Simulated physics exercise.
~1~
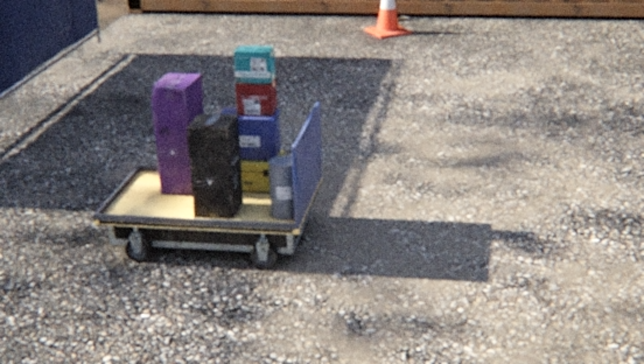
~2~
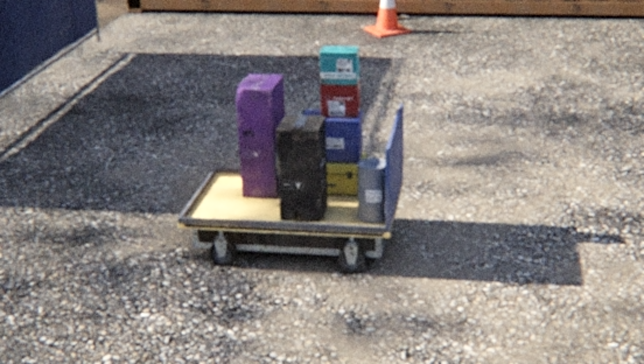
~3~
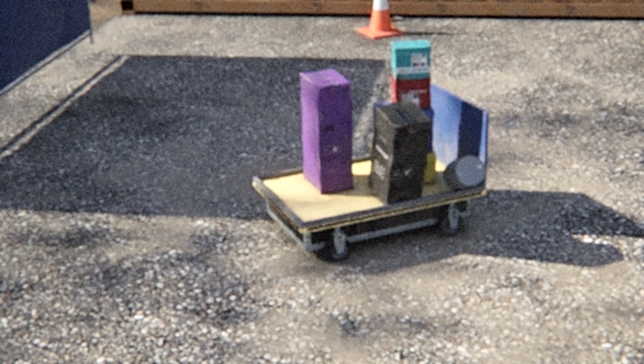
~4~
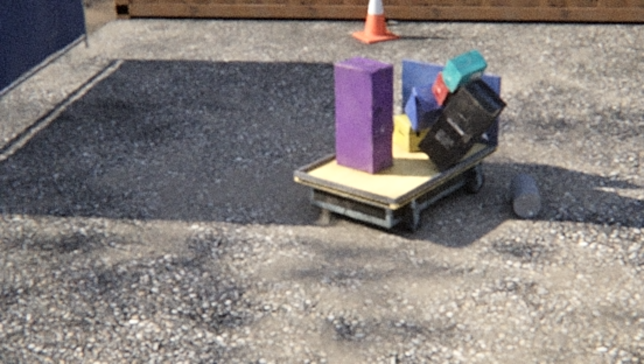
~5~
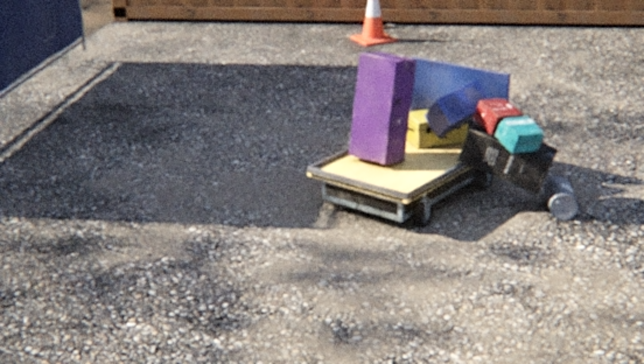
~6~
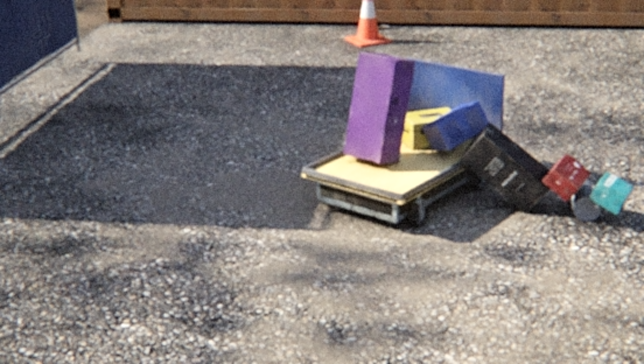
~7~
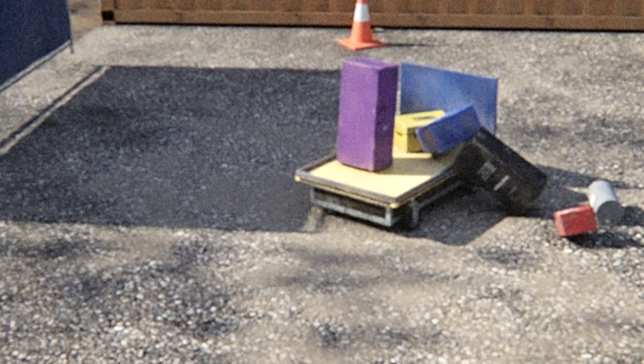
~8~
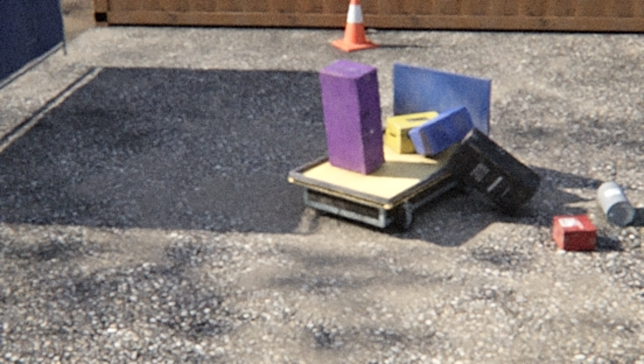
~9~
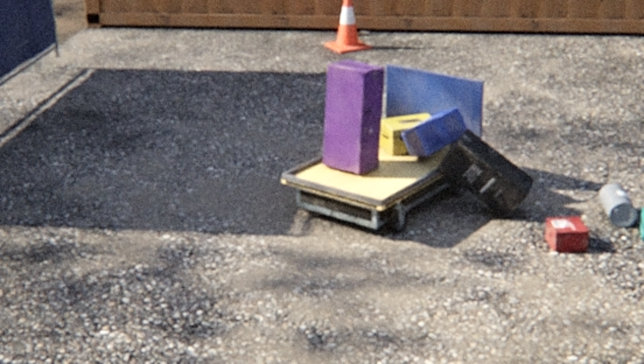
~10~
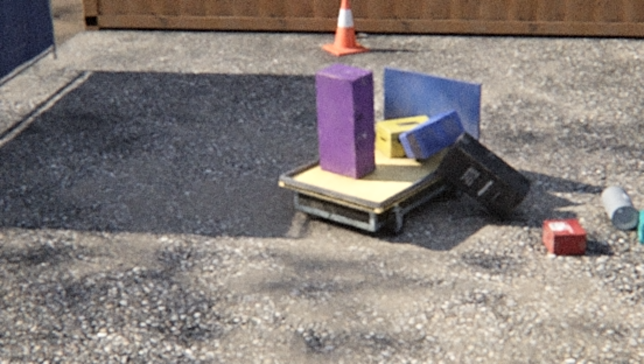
On a sunlit patch of rough asphalt near an orange traffic cone, a flat cart carries a tall purple box, a black box, a grey canister and a stack of coloured boxes to the right. As the cart swings away into a turn, the canister tips onto its side and rolls off. The black box topples over the edge, and the stack leans after it. The cart halts while the red and turquoise boxes tumble to the ground beyond the black one. At the end, the purple box still stands on the deck beside the yellow box and the tipped blue one.
